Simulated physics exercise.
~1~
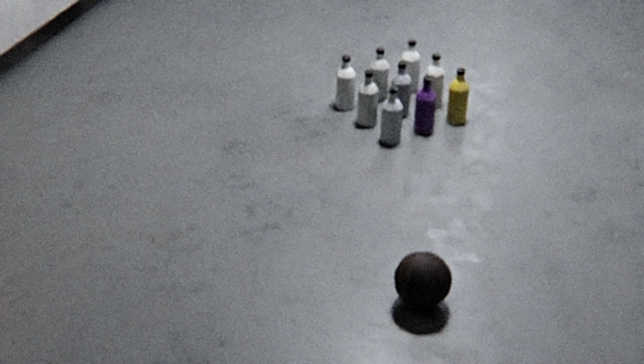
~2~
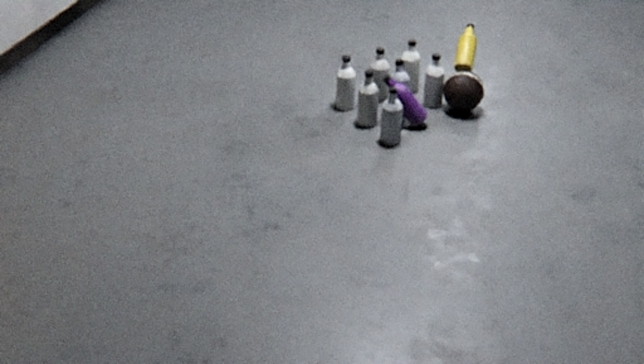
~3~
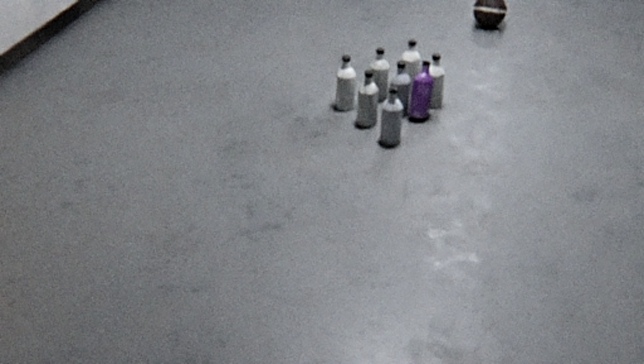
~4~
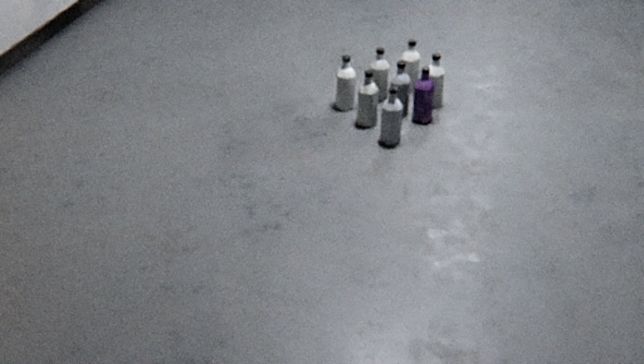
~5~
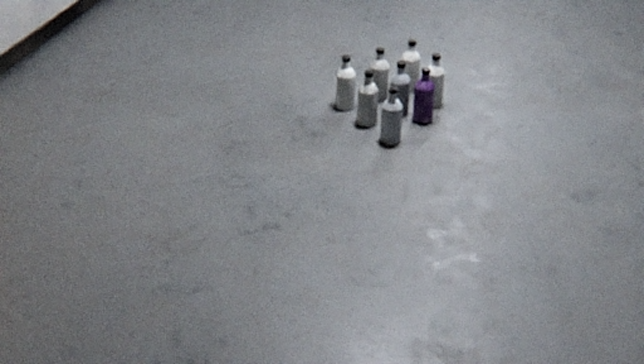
To begin with, a dark ball is on a grey floor in front of a tight cluster of capped bottles, mostly pale, with one purple and one yellow at the right side. The ball travels up the floor and reaches the right edge of the group, where the yellow bottle is knocked away behind it and the purple one tips sharply to the left. The ball carries on toward the top and leaves view, while the purple bottle rocks back upright. At the end, the yellow bottle is gone from sight, and the purple one stands among the undisturbed pale bottles.
